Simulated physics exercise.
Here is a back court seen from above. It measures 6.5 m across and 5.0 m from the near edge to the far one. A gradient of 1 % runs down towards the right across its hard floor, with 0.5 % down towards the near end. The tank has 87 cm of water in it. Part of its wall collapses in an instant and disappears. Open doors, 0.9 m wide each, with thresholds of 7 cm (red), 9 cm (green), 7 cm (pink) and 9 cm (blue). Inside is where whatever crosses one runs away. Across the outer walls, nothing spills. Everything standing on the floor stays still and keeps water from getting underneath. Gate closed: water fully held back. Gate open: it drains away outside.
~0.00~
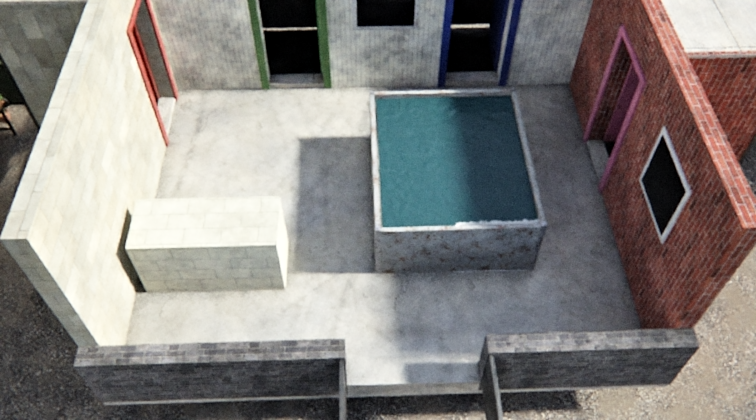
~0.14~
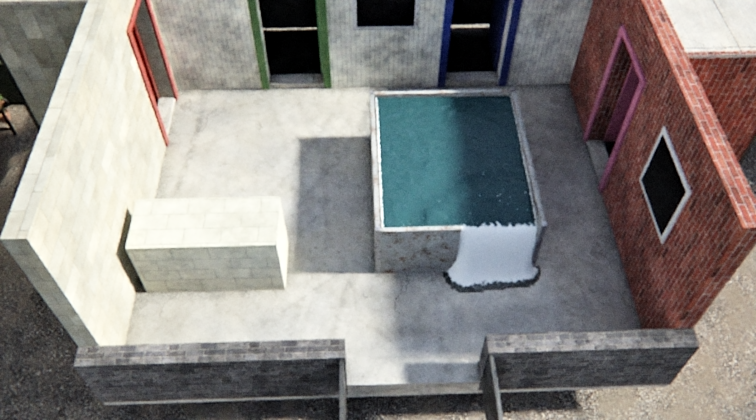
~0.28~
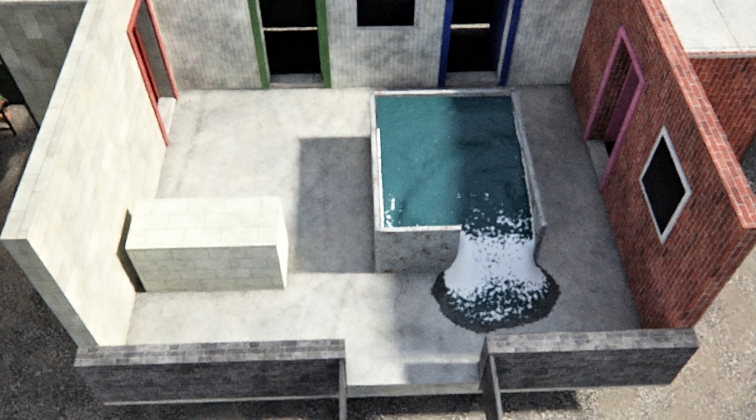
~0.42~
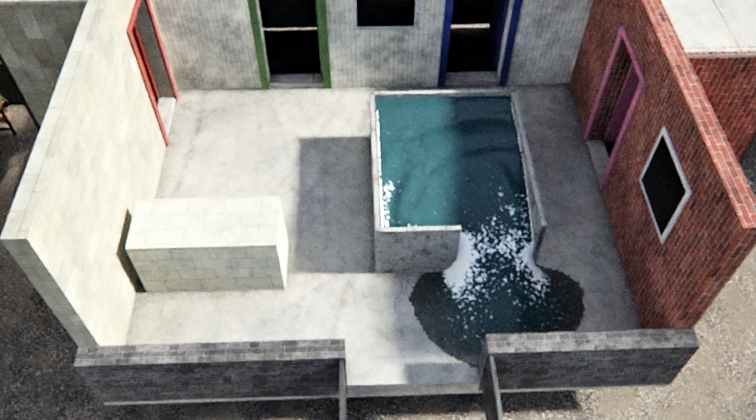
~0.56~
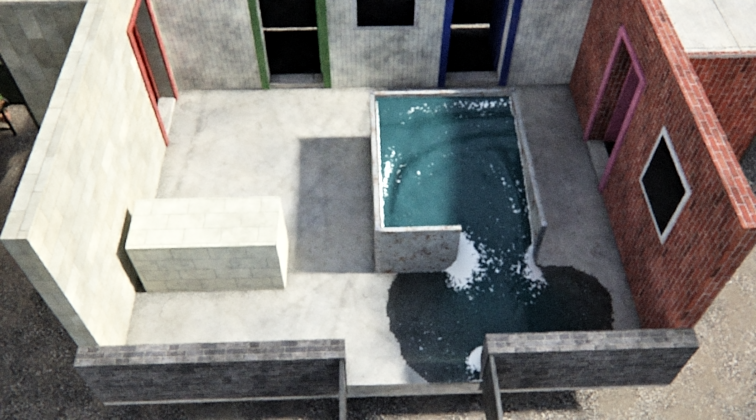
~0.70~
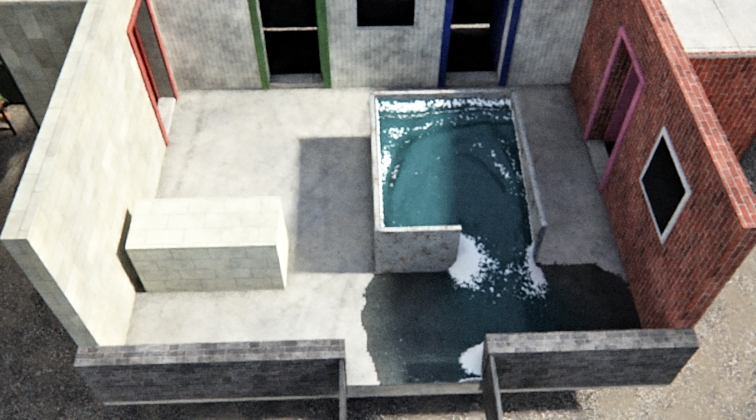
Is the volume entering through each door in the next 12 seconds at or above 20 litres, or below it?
Red door: At or above, green door: Below, pink door: At or above, blue door: At or above.
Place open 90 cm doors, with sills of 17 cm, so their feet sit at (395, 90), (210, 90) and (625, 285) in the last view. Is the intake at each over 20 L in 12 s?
Door 1: Lower; door 2: Lower; door 3: Higher.
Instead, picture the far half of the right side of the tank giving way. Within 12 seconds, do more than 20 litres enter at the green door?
Well, at green it would be too little.
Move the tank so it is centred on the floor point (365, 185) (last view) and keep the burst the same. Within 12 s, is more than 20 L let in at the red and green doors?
Well, red ends up inside the mark and green ends up inside the mark.
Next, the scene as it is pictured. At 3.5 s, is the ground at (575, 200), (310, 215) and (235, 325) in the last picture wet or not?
In that order: Under water, not reached, flooded.
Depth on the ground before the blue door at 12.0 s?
It comes to near 9.0 cm.
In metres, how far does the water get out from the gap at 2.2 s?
That comes to near 3.8 m out.
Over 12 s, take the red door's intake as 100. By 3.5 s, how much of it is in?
Fraction in by then: Around 0 per cent.
After 1.4 s water covers 15 % of the floor and is deepest (83 cm) near (651, 358); red door not reached, green door not reached, pink door not reached, blue door not reached.
After 2.2 s water covers 35 % of the floor and is deepest (58 cm) near (636, 358); red door not reached, green door not reached, pink door 7 cm at the sill, 0 L in, blue door not reached.
After 3.5 s water covers 55 % of the floor and is deepest (38 cm) near (636, 358); red door not reached, green door not reached, pink door 8 cm at the sill, 0 L in, blue door 16 cm at the sill, 21 L in.
After 7.0 s water covers 90 % of the floor and is deepest (22 cm) near (636, 358); red door 13 cm at the sill, 11 L in, green door 4 cm at the sill, 0 L in, pink door 14 cm at the sill, 54 L in, blue door 15 cm at the sill, 140 L in.
After 12.0 s water covers 95 % of the floor and is deepest (16 cm) near (636, 358); red door 7 cm at the sill, 53 L in, green door 6 cm at the sill, 0 L in, pink door 12 cm at the sill, 179 L in, blue door 9 cm at the sill, 173 L in.
